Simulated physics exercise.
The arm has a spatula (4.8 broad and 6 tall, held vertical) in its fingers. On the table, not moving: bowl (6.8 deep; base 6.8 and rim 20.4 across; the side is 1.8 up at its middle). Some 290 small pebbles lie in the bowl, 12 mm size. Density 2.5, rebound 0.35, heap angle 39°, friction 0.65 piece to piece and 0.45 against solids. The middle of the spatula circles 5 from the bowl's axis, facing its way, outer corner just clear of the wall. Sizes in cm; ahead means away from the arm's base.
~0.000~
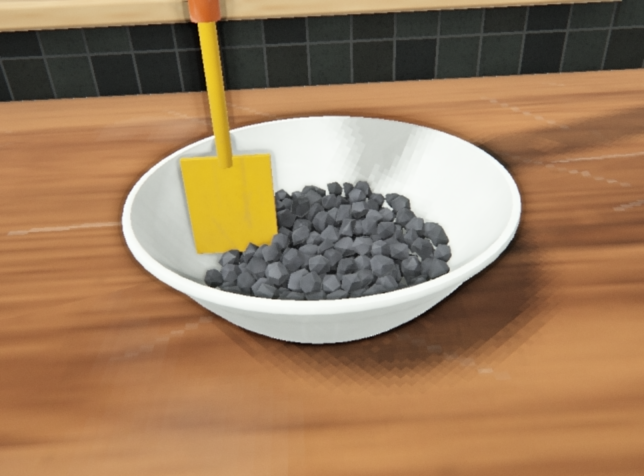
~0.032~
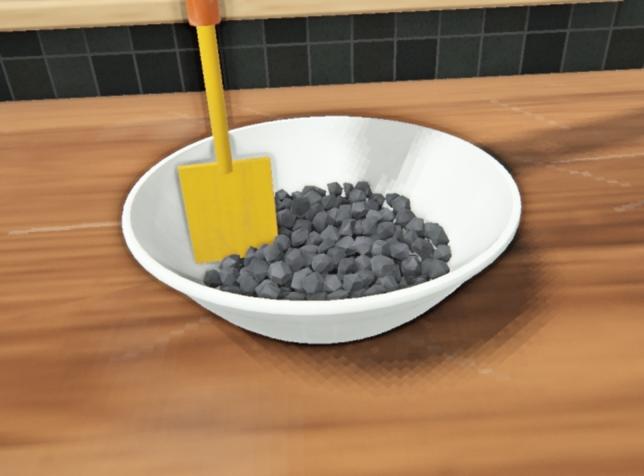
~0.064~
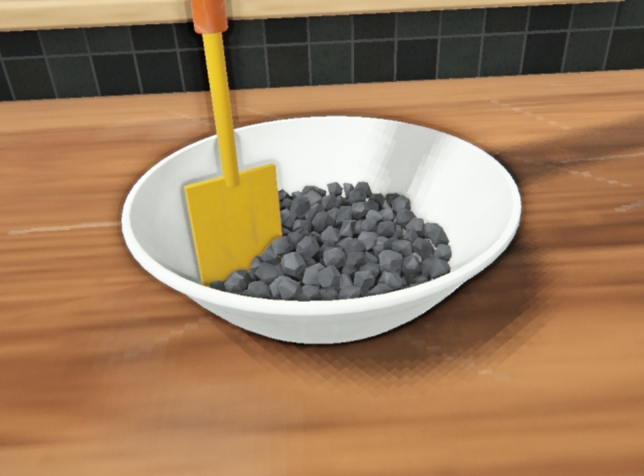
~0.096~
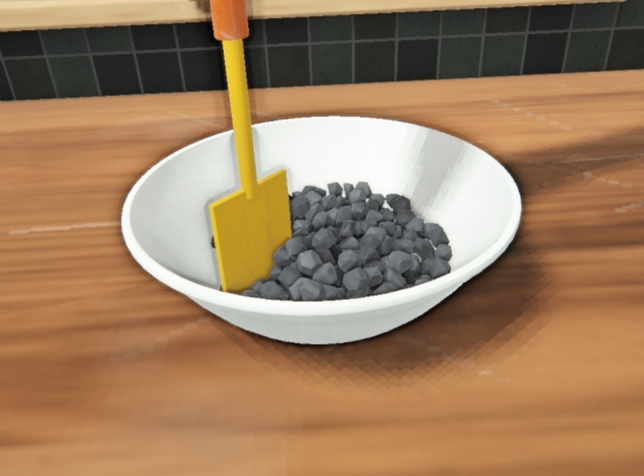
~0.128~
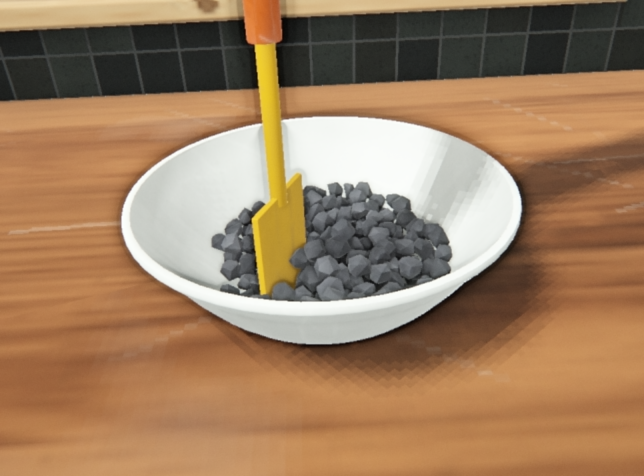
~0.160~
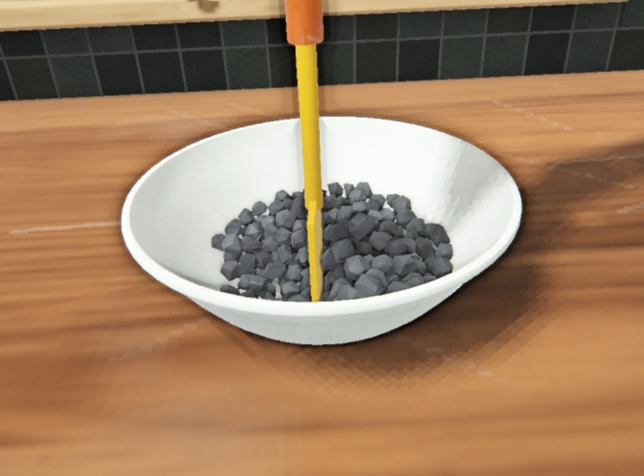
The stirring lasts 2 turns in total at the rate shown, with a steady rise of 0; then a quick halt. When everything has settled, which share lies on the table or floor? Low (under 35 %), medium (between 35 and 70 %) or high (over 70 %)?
Share on the table or floor: Low (under 35 %).
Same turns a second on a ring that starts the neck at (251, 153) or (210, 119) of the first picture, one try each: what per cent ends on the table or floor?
About 10 and 15 per cent.
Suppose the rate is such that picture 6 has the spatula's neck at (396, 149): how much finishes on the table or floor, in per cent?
About 40 per cent.
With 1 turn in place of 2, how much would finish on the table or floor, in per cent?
In that case some 10 per cent.
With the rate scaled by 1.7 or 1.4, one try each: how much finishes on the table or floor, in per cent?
About 40 and 35 per cent.
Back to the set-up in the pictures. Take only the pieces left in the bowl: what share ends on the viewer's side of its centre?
Some 60 per cent.
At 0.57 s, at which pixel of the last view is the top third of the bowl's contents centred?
Around (209, 213).
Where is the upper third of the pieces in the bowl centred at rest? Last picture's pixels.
Around (250, 276).
By 0.57 s, 335° round, highest piece 9 above the table; 268 in the bowl, 13 on the table or floor, 5 in flight or on the tool.
By 0.97 s, 223° round, highest piece 9 above the table; 234 in the bowl, 42 on the table or floor, 10 in flight or on the tool.
By 1.38 s, 0° round, highest piece 7 above the table; 220 in the bowl, 66 on the table or floor.
By 2.08 s, 0° round, highest piece 7 above the table; 220 in the bowl, 66 on the table or floor.
Final count, 220 in the bowl, 66 on the table or floor. That is 23 % on the table or floor.
